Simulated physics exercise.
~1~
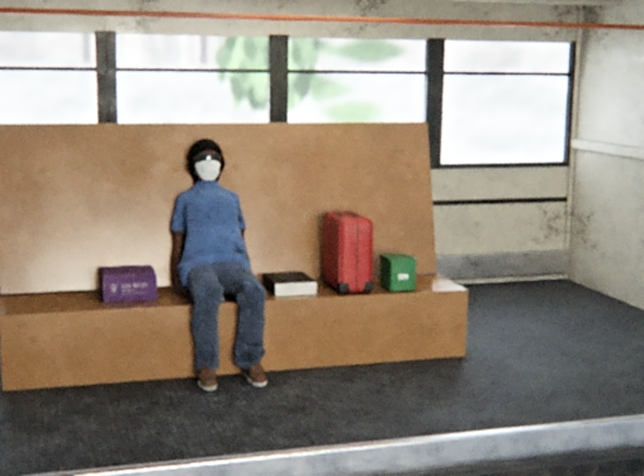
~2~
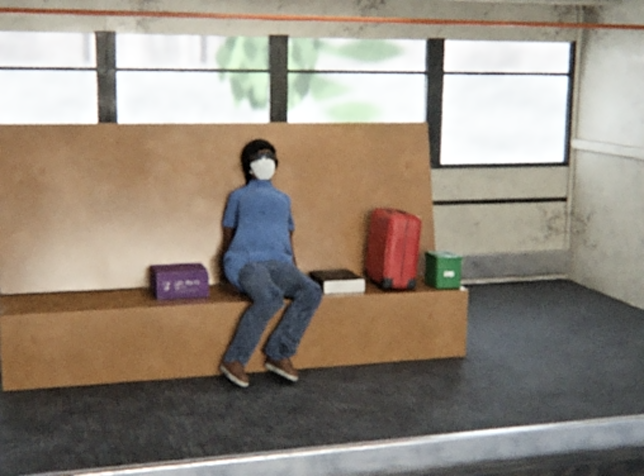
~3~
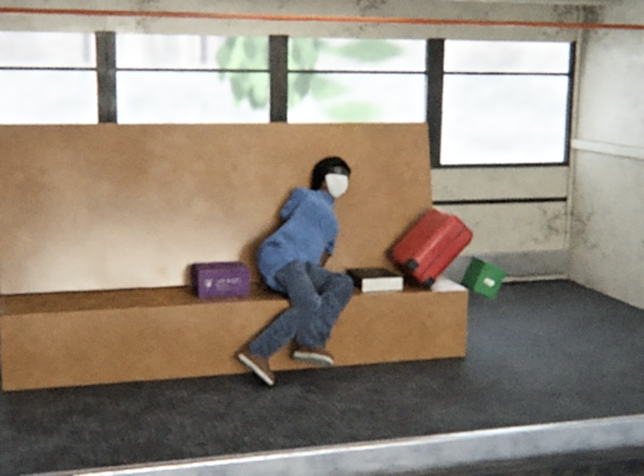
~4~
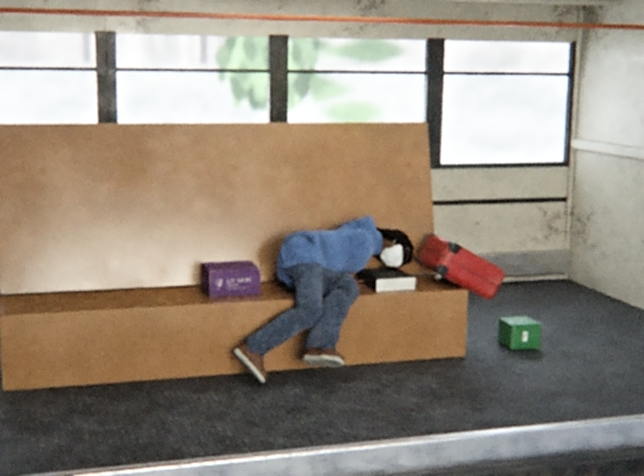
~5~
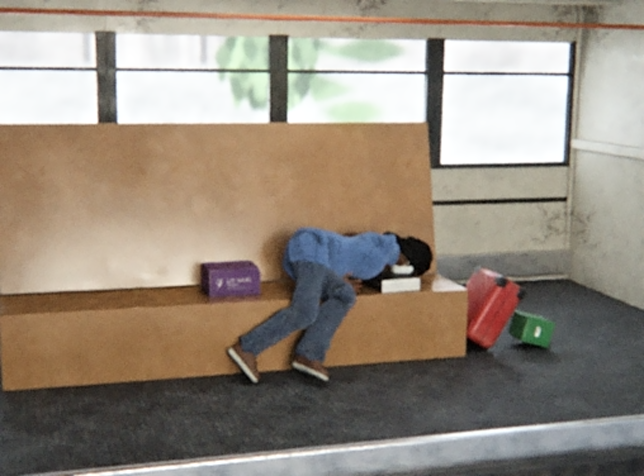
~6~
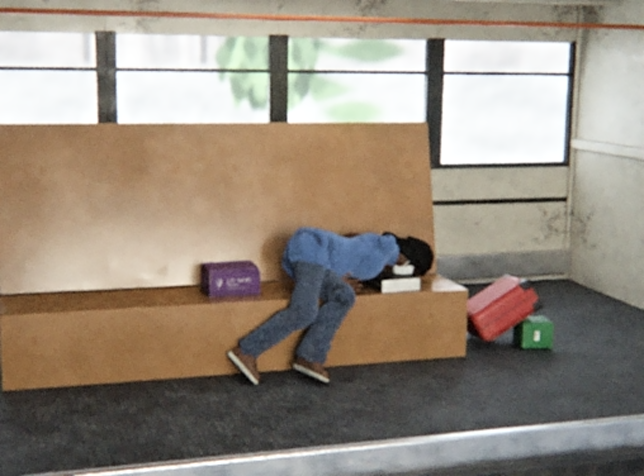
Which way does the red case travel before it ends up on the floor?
The red case moves to the right, tipping over the end of the bench and dropping to the floor.
